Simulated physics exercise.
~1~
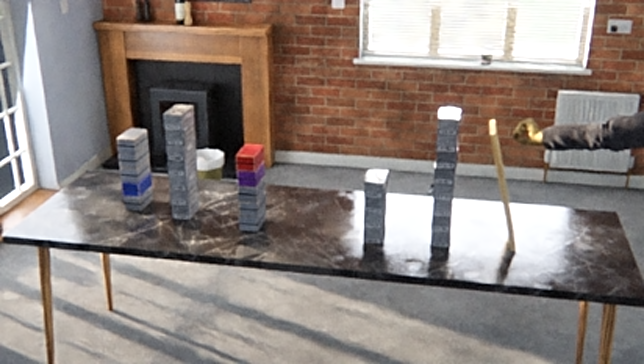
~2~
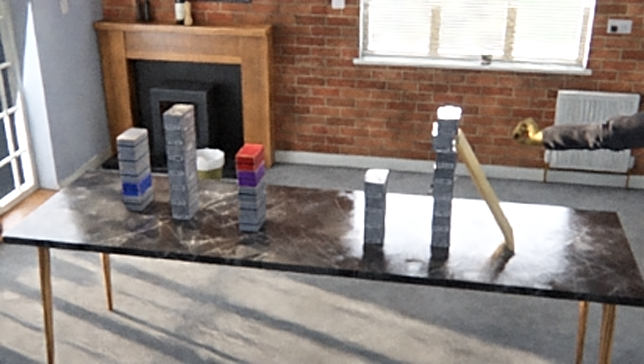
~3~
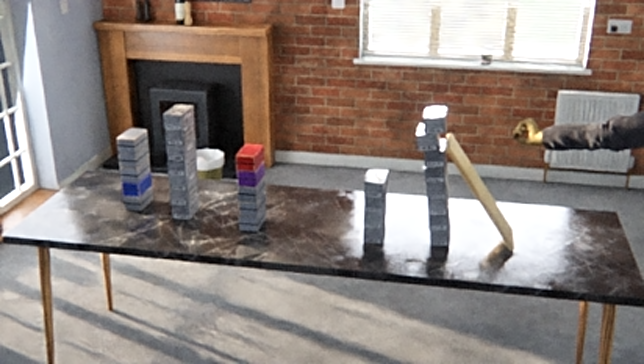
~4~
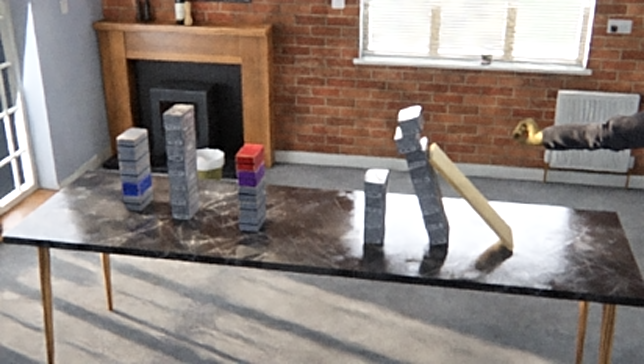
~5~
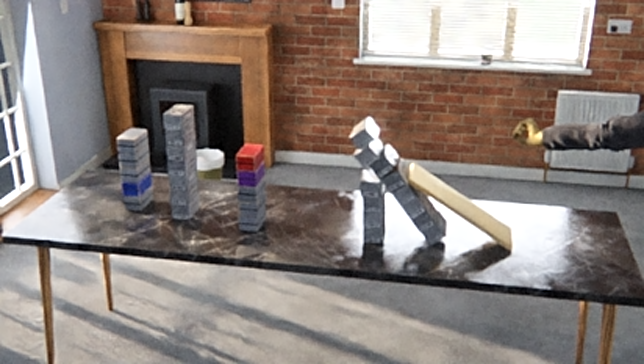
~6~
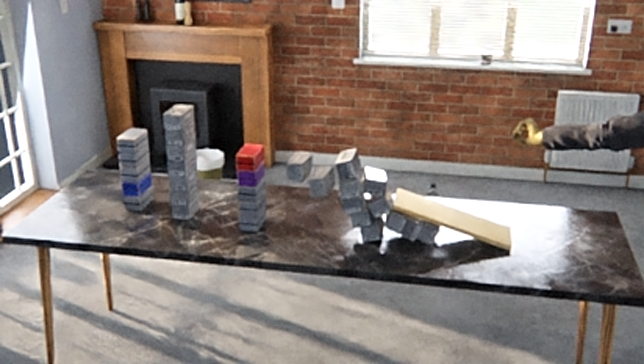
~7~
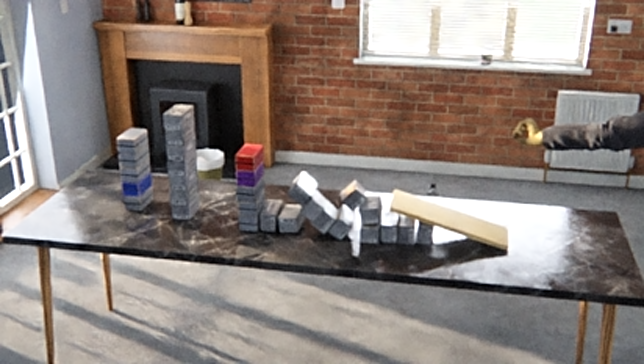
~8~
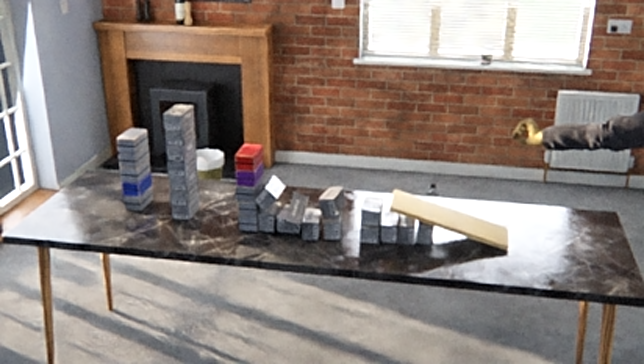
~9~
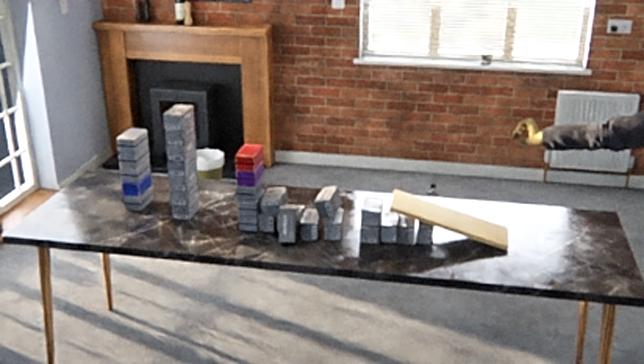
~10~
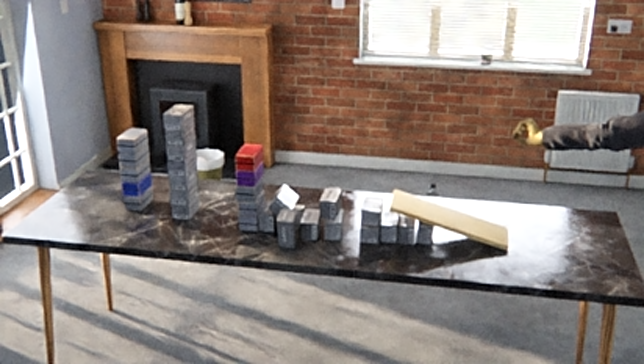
Wooden board tipping left from a gloved hand, toppling two grey block stacks on a table while the three leftmost stacks stay standing.
